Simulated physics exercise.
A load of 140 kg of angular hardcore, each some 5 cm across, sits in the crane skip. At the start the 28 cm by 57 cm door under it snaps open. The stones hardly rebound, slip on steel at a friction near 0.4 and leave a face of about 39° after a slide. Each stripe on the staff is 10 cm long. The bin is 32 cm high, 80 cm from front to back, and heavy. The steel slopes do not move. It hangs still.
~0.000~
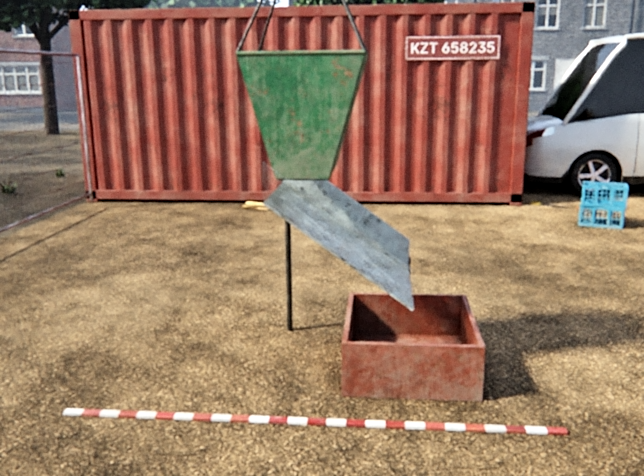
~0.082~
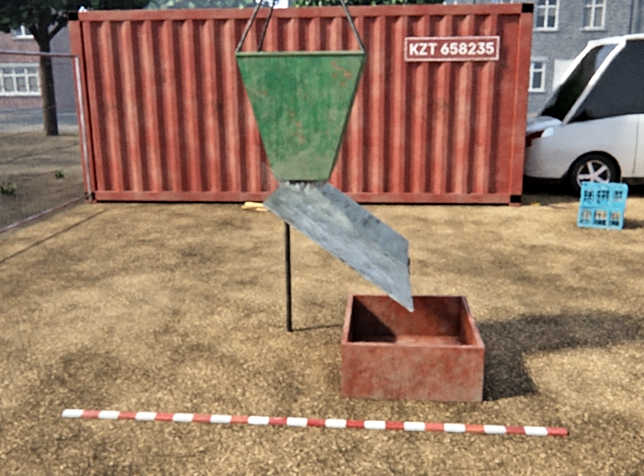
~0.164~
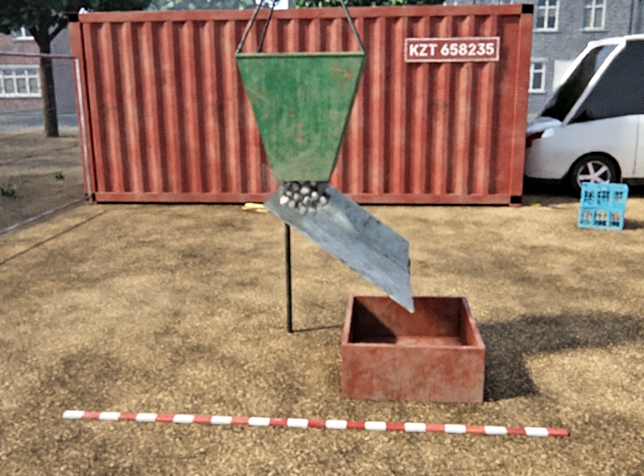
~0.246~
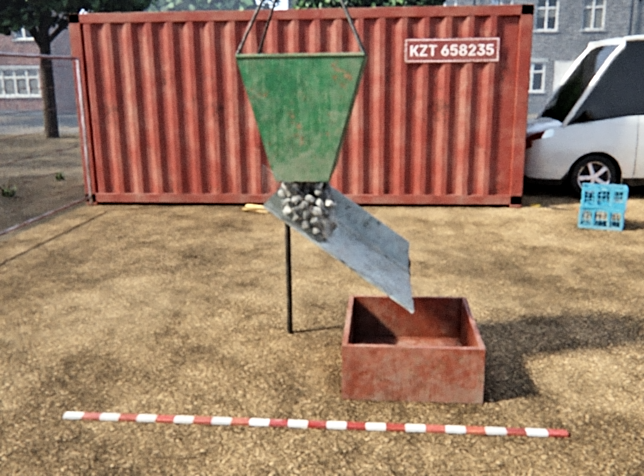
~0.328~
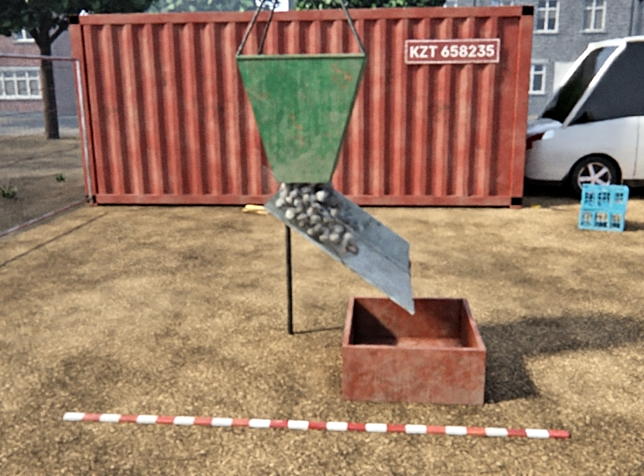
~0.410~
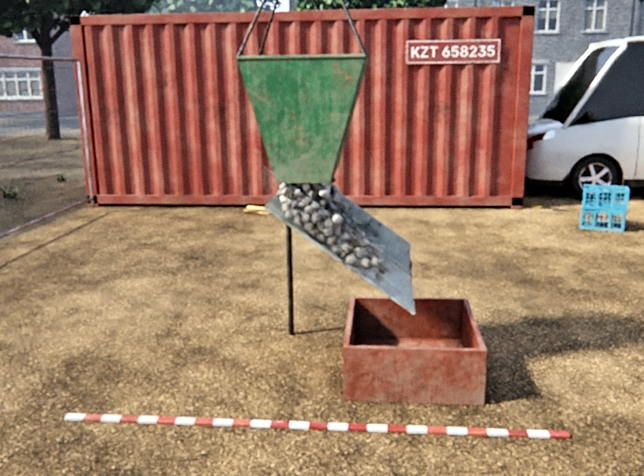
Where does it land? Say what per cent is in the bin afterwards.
Some 94 per cent of it.
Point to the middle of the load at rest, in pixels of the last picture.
Around (439, 347).
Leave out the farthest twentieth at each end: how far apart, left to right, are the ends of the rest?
About 50 cm.
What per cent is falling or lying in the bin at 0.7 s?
About 15 per cent by then.
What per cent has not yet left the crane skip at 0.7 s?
It holds some 20 per cent.
After 0.7 s, 19 % in the crane skip, 68 % on the steel, 1 % falling or lying left of the bin, 13 % falling or lying in the bin; the stones farthest right are at (466, 357).
After 1.1 s, 0 % in the crane skip, 48 % on the steel, 52 % falling or lying in the bin; the stones farthest right are at (467, 343).
After 1.7 s, 0 % in the crane skip, 2 % on the steel, 93 % falling or lying in the bin, 5 % falling or lying beside or right of the bin; the stones farthest right are at (538, 370).
After 2.6 s, 0 % in the crane skip, 94 % falling or lying in the bin, 6 % falling or lying beside or right of the bin; the stones farthest right are at (546, 361).
After 4.5 s, 0 % in the crane skip, 94 % in the bin, 6 % beside or right of the bin; the stones farthest right are at (546, 361).
